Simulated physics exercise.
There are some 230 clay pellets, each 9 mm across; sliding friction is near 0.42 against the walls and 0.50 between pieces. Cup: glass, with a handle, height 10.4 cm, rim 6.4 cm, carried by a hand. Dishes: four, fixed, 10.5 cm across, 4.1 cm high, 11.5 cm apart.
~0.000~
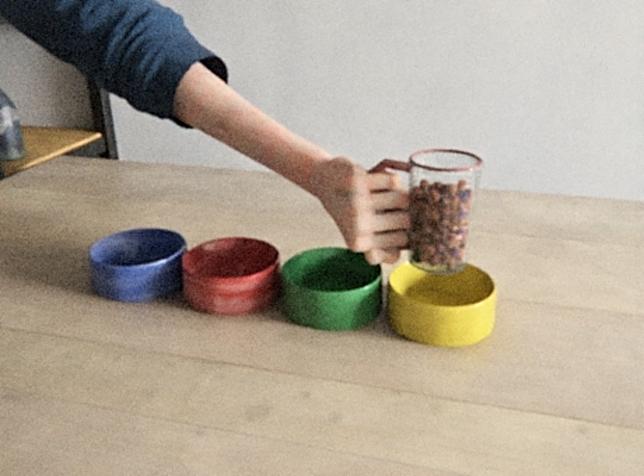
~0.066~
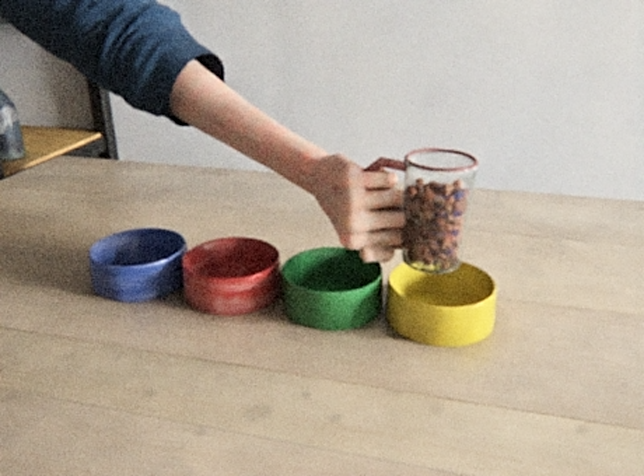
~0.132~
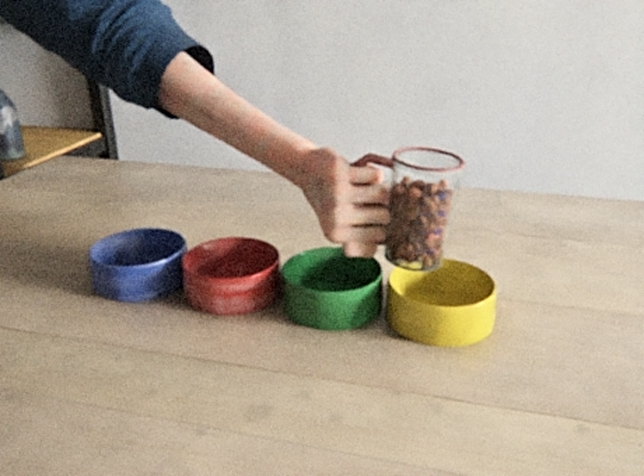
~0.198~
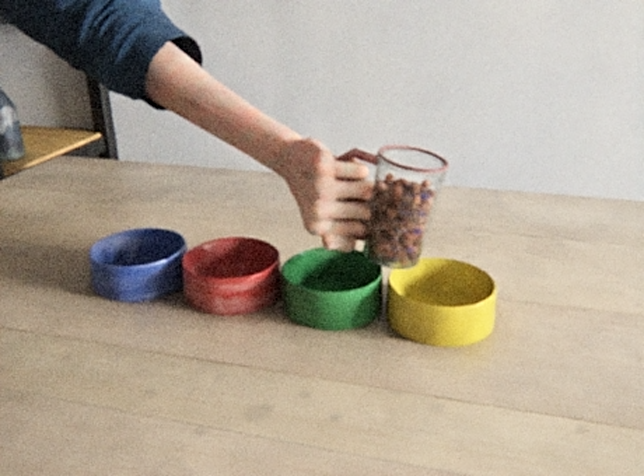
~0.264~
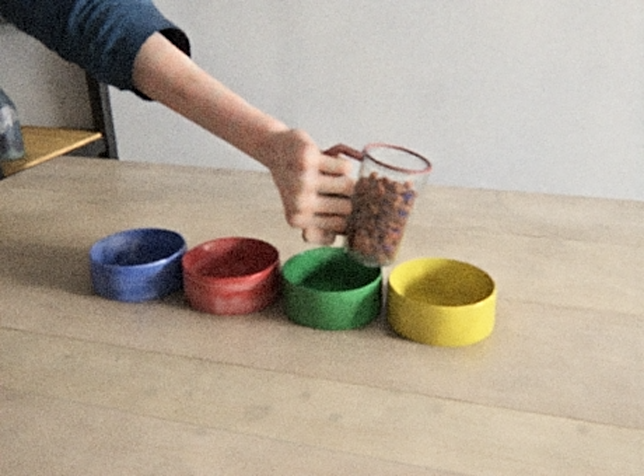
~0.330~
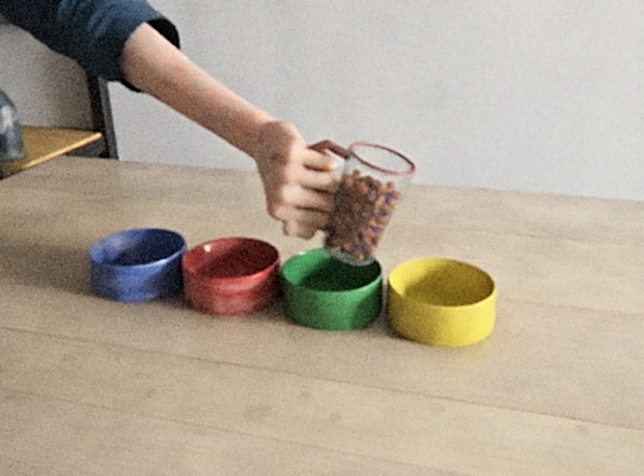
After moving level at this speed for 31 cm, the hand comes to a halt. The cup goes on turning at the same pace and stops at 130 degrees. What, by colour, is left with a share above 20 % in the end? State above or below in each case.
My prediction: Red dish: The share is going to pass a fifth; blue dish: The share is going to stay within a fifth; green dish: The share is going to stay within a fifth; yellow dish: The share is going to stay within a fifth; counter: The share is going to stay within a fifth.
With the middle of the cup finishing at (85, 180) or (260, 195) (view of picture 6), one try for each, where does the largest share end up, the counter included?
Most lands at blue on the first run and at green on the second.
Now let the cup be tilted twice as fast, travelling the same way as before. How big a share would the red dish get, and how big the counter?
In that case the red dish gets 90 and the counter gets 10.
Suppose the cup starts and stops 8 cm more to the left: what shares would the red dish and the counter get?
Shares in that case - red 0 / counter 0.
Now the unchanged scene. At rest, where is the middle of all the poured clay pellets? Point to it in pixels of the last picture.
In the last view, approximately (226, 275).
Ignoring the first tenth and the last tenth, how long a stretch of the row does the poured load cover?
Roughly 6 centimetres.
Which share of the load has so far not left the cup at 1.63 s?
90 %.
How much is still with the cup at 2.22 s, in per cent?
My guess is near 0 per cent.
After 1.11 s, tilt 70 degrees; cup holds 100 %.
Then, at 1.63 s, tilt 105 degrees; cup holds 90 %, red 10 %.
Then, at 2.22 s, tilt 130 degrees; cup holds 0 %, red 95 %.
At rest (2.7 s), red 95 %, blue 0 %, green 0 %, yellow 0 %, counter 5 %.
